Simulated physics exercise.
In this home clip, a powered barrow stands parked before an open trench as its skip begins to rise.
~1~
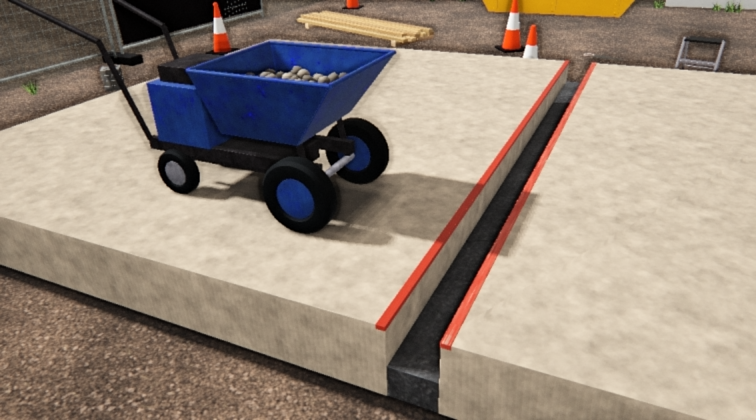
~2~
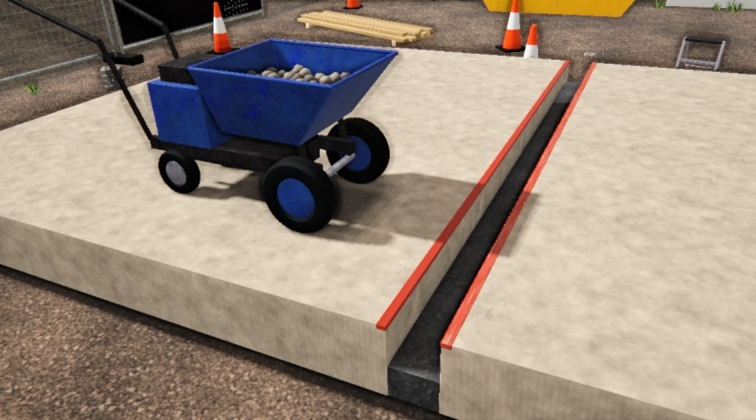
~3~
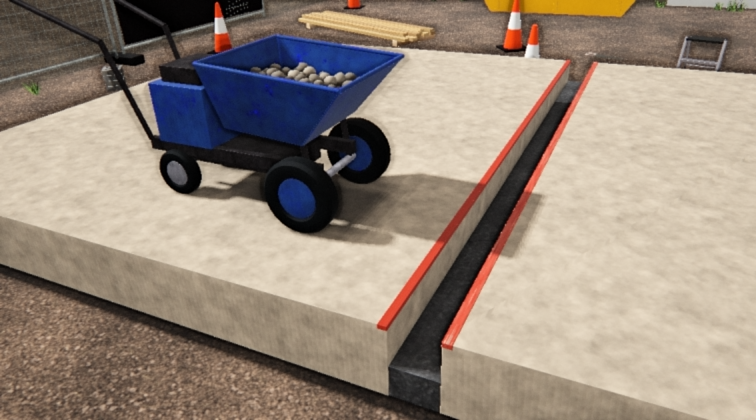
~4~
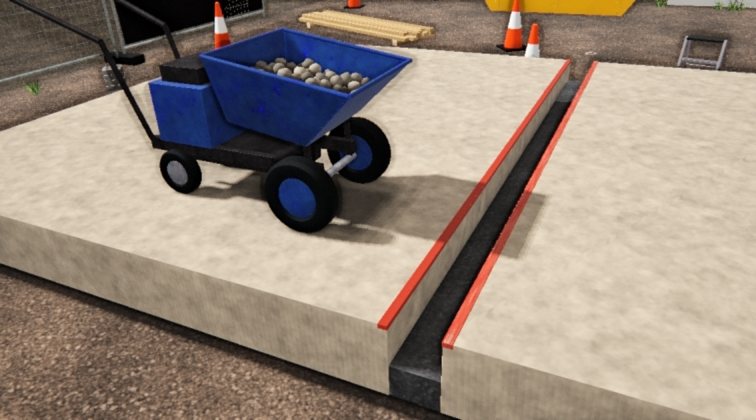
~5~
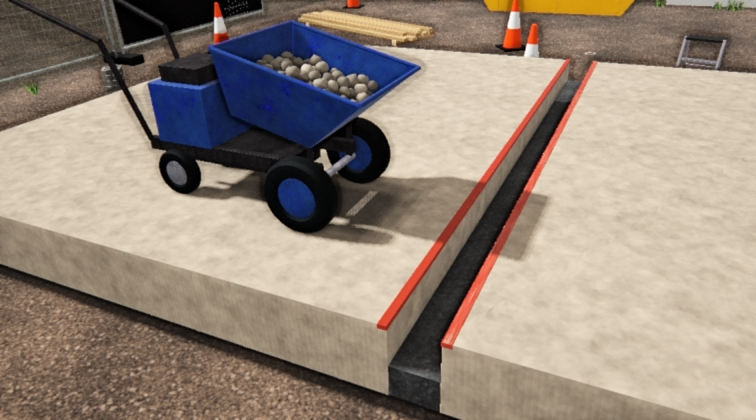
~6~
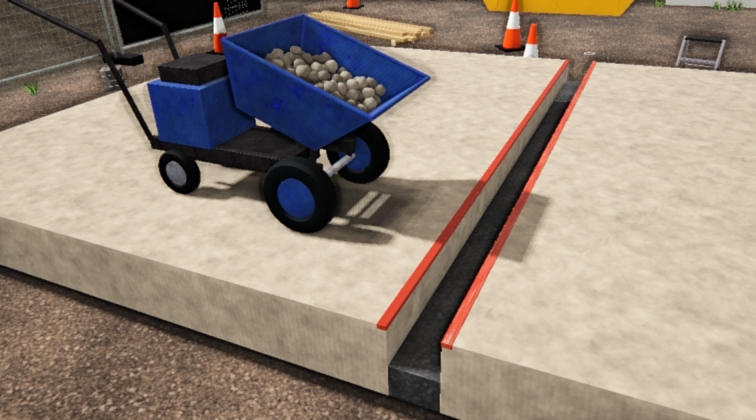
At first, a blue powered barrow loaded with rounded pebbles stands parked on a pale slab, left of a narrow, red-edged trench, its skip level. The skip then begins to tilt, barely at first, its back rising. By the end it slants clearly toward the right, the pebbles still inside and the wheels unmoved.
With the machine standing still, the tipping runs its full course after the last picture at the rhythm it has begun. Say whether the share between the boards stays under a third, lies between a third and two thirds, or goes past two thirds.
It goes past two thirds.
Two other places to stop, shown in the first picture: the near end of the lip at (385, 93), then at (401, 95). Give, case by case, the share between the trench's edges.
Position 1 near 10 %, position 2 near 0 %.
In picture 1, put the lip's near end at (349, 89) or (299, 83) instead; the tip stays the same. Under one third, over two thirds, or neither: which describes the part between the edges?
Above two thirds; then in the middle band.
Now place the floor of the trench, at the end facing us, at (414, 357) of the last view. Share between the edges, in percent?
Something close to 60 per cent.
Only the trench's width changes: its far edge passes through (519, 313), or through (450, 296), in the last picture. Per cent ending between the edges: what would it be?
For the first it's 100 per cent, for the second 60 per cent.
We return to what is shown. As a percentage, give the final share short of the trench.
Roughly 10 per cent of the load.
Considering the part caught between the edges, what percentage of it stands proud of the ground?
10 per cent or thereabouts.
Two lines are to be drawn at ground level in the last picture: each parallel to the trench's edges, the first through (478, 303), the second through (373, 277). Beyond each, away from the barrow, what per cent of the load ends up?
In order, some 0 % then some 90 %.
Soon after the last picture, skip tipped steeply; all in the skip.
A little later, skip tipped steeply; most in the skip; a stray few short of the trench; a small part in or heaped over the trench; a stray few falling.
Later still, skip tipped right over; about a quarter in the skip; a small part short of the trench; about two thirds in or heaped over the trench.
At rest, skip tipped right over; a small part in the skip; a small part short of the trench; most in or heaped over the trench; a stray few beyond it.
